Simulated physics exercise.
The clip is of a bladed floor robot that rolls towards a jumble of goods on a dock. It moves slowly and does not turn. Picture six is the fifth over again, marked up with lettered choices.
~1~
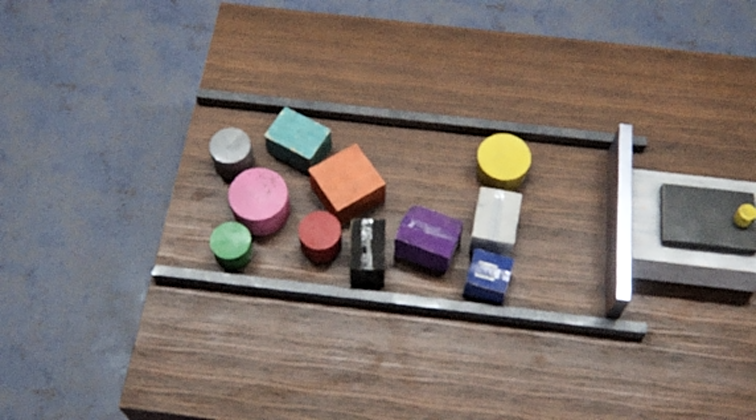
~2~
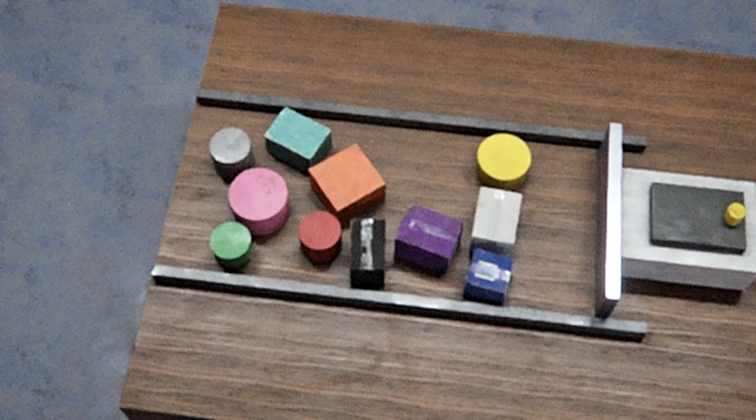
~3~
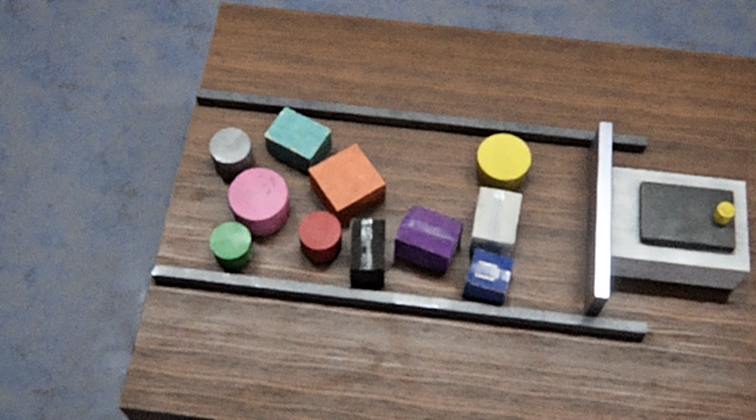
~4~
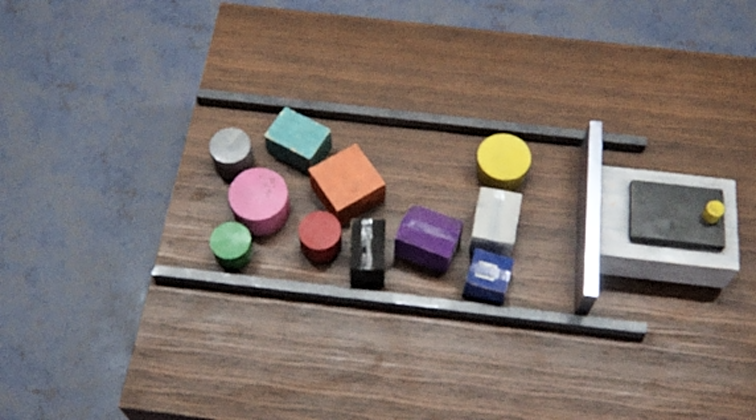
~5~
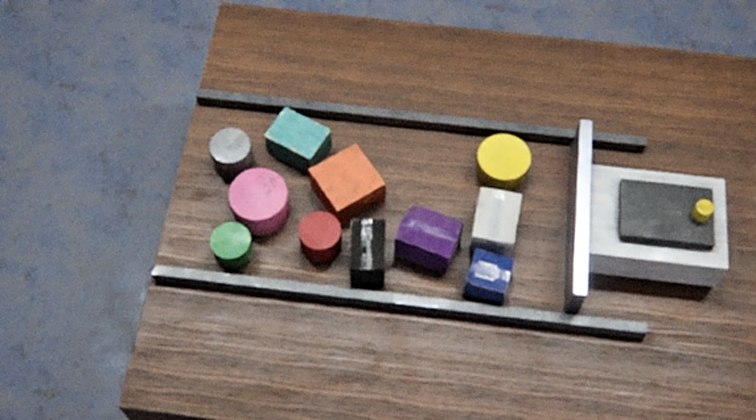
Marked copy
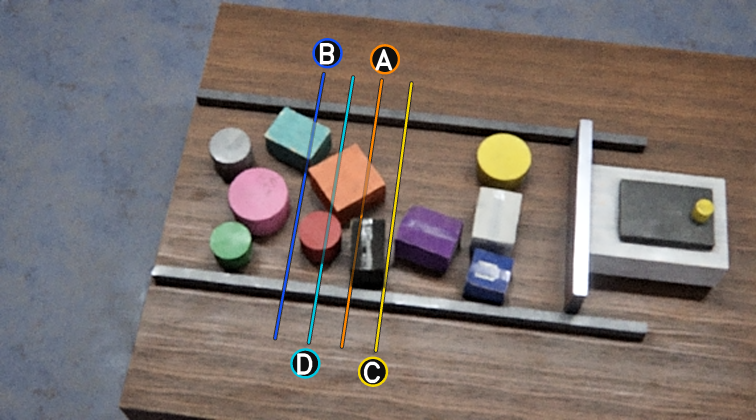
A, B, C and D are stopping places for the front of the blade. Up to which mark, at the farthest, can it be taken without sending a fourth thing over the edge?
It should halt at B.
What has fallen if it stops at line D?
It is the green pail.
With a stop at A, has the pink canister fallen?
By then, no.
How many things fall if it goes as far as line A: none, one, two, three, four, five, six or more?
The count is none.
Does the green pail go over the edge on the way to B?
By then, yes.
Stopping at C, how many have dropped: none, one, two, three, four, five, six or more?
The count is none.
On the marked copy, A at (363, 204); B at (301, 197); C at (395, 208); D at (333, 201).
Taking B. A third of the way, robot (556, 200); red canister (314, 237); blue parcel (444, 274).
Two thirds of the way, robot (454, 189); green pail (172, 247); red canister (213, 241).
When it is over, robot (377, 180); green pail over the edge; red canister over the edge; two fallen.
As for the rest, A is within the limit but short; C is within the limit but short; D is within the limit but short.
